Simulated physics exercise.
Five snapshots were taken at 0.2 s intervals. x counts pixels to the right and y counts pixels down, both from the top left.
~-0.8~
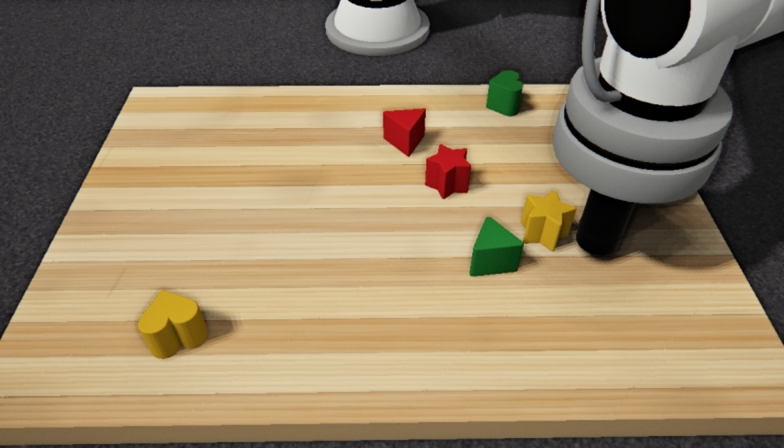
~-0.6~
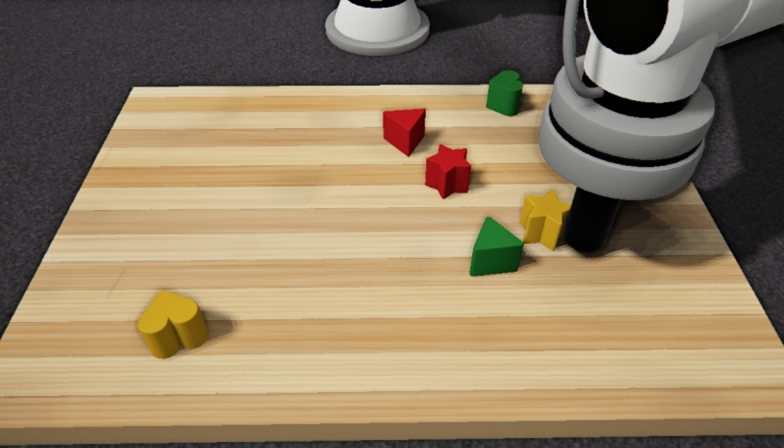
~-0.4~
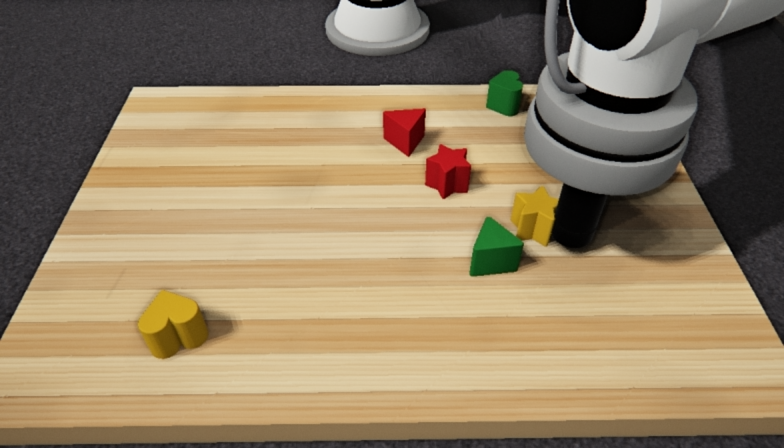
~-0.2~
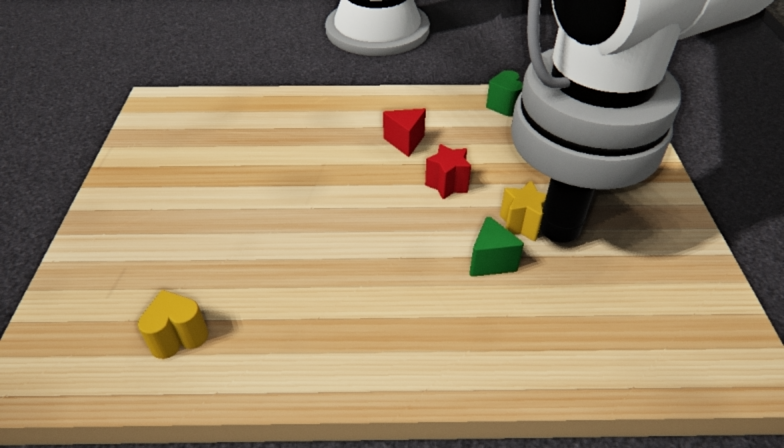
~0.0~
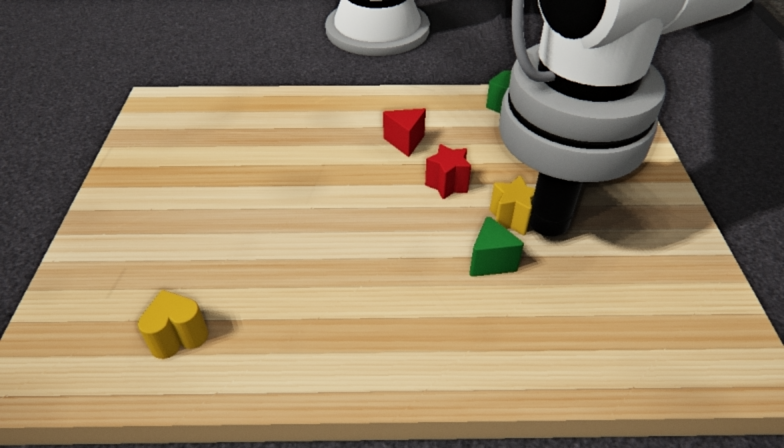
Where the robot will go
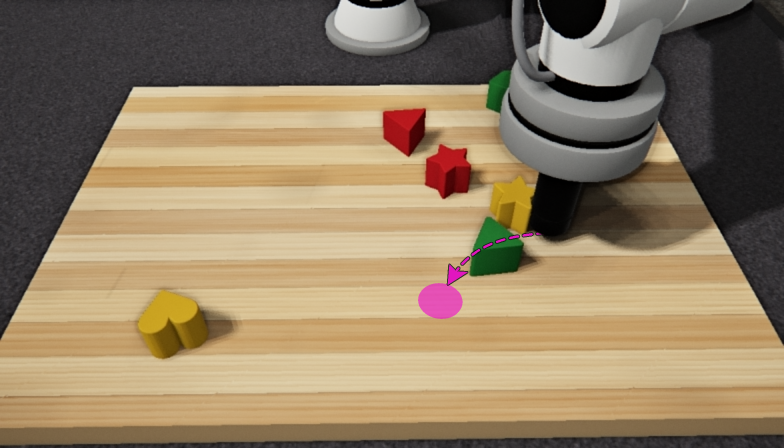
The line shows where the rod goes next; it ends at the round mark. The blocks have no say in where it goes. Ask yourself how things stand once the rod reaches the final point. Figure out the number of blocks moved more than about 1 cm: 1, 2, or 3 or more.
Blocks displaced: 2.
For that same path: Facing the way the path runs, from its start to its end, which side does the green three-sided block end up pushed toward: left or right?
Goes left.
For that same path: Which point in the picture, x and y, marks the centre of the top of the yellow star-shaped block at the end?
About (493, 187).
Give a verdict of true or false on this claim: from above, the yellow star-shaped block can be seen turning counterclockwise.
The statement is incorrect.
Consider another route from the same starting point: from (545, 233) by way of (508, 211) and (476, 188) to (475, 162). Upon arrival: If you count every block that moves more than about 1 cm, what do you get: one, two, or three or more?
I think two will be displaced.
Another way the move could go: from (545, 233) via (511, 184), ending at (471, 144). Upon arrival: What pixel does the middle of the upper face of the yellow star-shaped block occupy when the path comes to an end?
I'd expect the centre of its top face to be at (492, 176).
The drawn path runs from (545, 233) over (499, 241) and (462, 264) to (440, 301).
The first path, step by step. One third of the way, rod (500, 232); green three-sided block (492, 239), turned 15° anticlockwise; yellow star-shaped block (493, 187), turned 45° clockwise.
Two thirds of the way, rod (463, 255); green three-sided block (472, 267), turned 60° anticlockwise; yellow star-shaped block (493, 187), turned 45° clockwise.
At the end, rod (441, 291); red star-shaped block not moved; green three-sided block (473, 298), turned 95° anticlockwise; yellow star-shaped block (493, 187), turned 45° clockwise.
